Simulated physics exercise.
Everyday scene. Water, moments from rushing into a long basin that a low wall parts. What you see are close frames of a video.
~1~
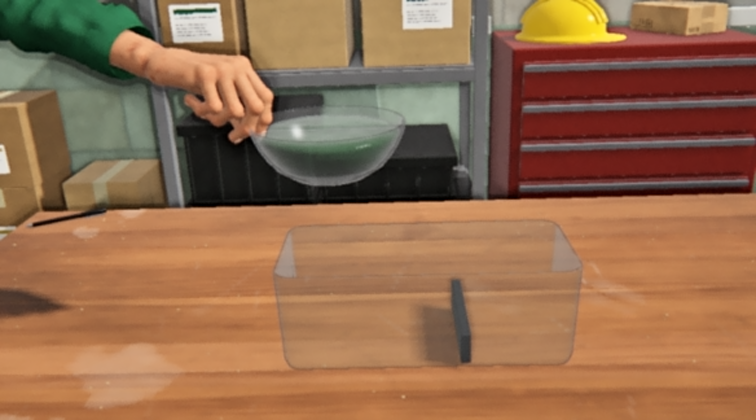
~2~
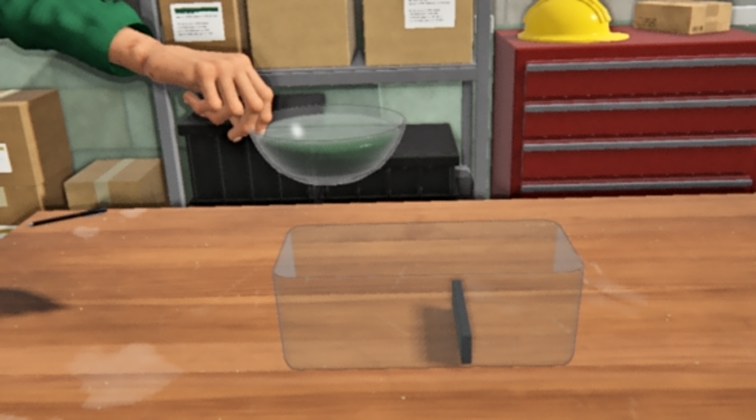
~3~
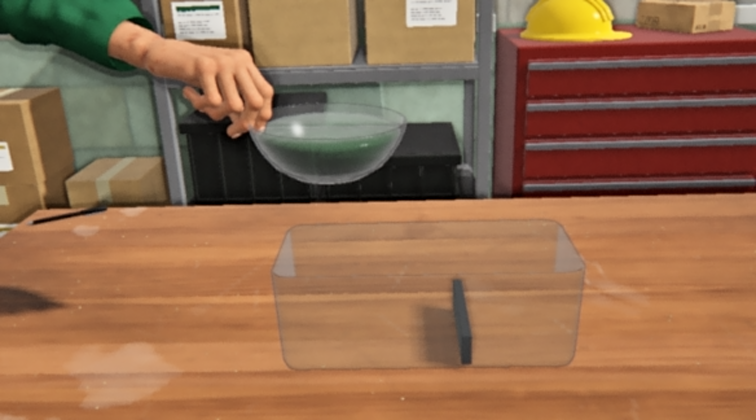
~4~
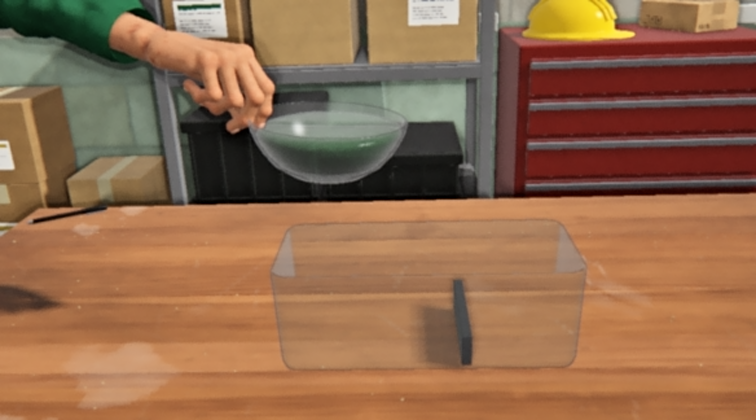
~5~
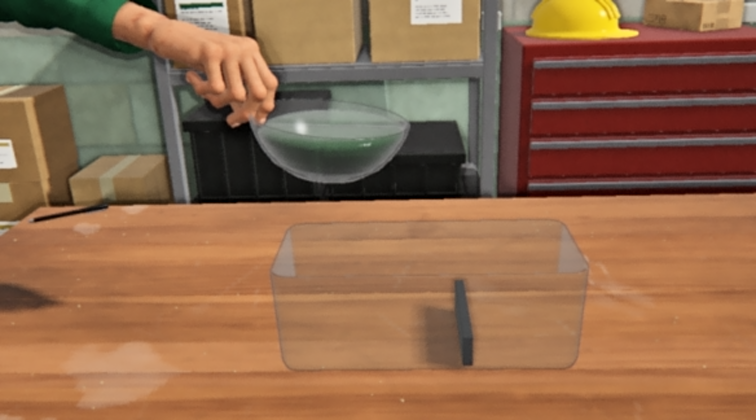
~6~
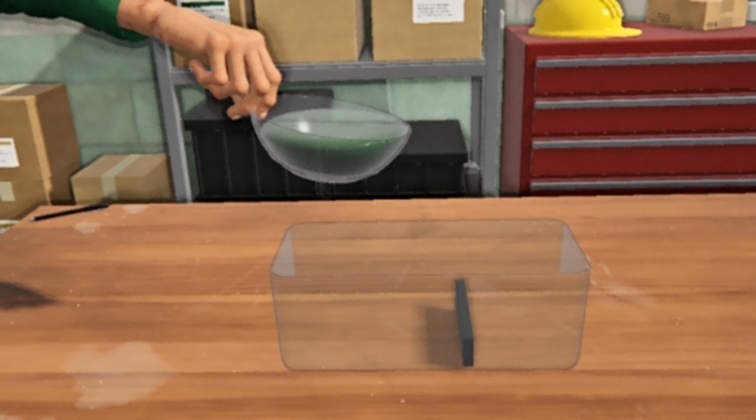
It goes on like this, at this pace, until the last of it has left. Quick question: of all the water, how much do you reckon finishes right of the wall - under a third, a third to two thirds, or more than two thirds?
The share right of the wall is going to reach a third without passing two thirds.
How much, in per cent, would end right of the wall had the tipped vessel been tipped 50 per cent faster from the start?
Some 40 per cent.
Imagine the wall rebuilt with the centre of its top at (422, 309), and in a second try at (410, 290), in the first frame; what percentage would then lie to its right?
I'd expect near 80 percent the first time and near 90 percent the next.
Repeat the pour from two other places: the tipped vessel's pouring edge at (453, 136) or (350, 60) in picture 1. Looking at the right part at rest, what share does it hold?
You'd see around 80 per cent, and then around 10 per cent.
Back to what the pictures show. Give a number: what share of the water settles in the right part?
About 50 per cent.
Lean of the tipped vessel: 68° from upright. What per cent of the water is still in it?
Near 20 per cent.
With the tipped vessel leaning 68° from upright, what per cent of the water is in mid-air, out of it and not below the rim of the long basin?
Somewhere around 30 per cent of it.
A moment on, the tilt is 68° and 19 per cent is still to pour, 17 is left of the wall and 35 right of it.
Next, the tilt is 108° and 0 per cent is still to pour, 47 is left of the wall and 52 right of it.
Then the tilt is 121° and 0 per cent is still to pour, 47 is left of the wall and 52 right of it.
Later the tilt is 121° and 0 per cent is still to pour, 47 is left of the wall and 52 right of it.
At rest 47 per cent lies left of the wall, 52 right of it and 1 outside.
